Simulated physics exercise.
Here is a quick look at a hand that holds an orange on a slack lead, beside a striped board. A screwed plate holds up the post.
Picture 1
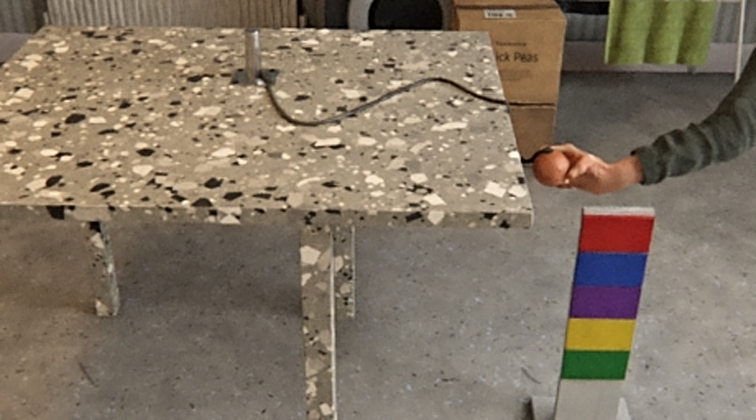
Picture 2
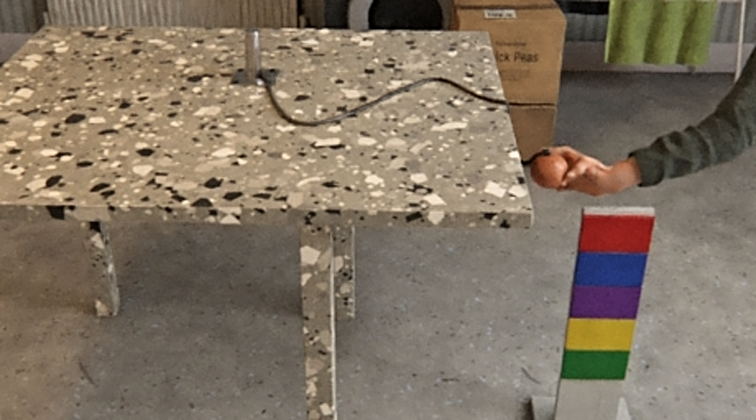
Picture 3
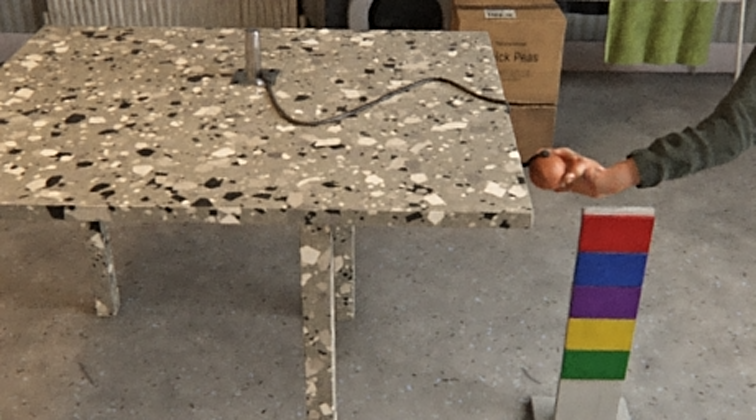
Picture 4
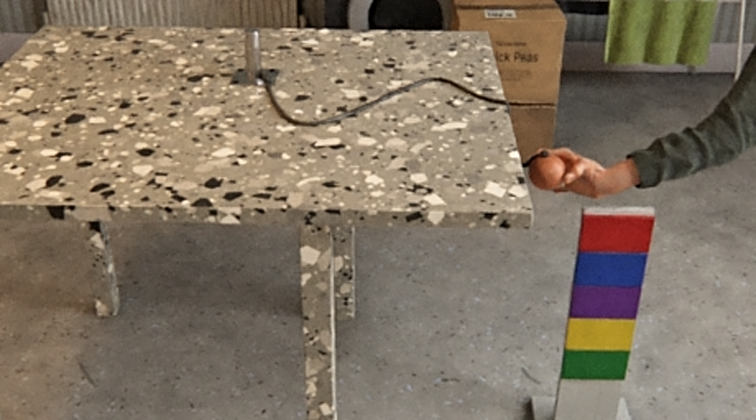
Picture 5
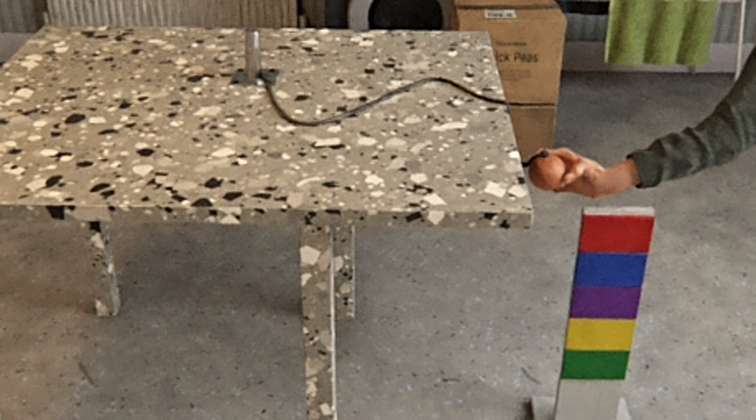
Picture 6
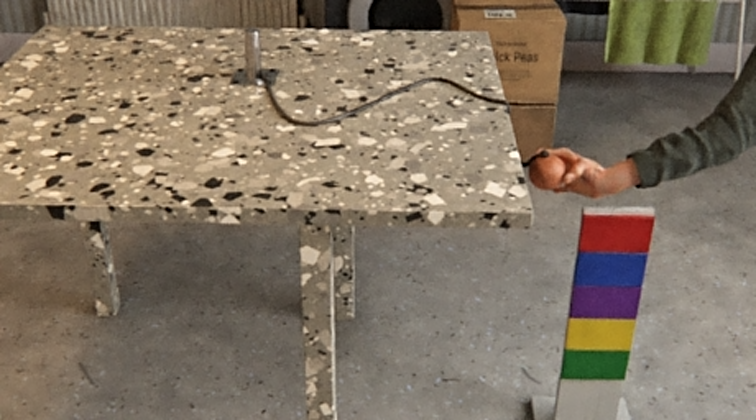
We see a hand at the right holding a small orange ball-like object on a slack dark lead that runs across a speckled table to a post, above a board with coloured stripes; the hand barely moves throughout.
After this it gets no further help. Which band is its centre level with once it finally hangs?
Yellow.
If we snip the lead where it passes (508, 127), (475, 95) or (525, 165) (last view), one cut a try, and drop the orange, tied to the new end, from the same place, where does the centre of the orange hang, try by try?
Case by case: (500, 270), (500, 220) and (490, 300).
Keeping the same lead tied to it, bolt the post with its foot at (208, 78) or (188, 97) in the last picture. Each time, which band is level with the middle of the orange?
Try one - purple; try two - purple.
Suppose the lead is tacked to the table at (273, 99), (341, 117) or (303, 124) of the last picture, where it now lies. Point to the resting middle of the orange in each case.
It comes to rest around (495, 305), (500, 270) and (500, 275) respectively.
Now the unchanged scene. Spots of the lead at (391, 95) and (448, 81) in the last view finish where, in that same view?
Final spots: (492, 109), then (503, 170).
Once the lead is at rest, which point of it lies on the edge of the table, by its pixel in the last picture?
Look close to (403, 90) - that's the one.
Soon after, orange near (515, 329); level with yellow.
After that, orange near (470, 323); level with yellow.
In the end, orange near (487, 328); level with yellow. The yellow one.
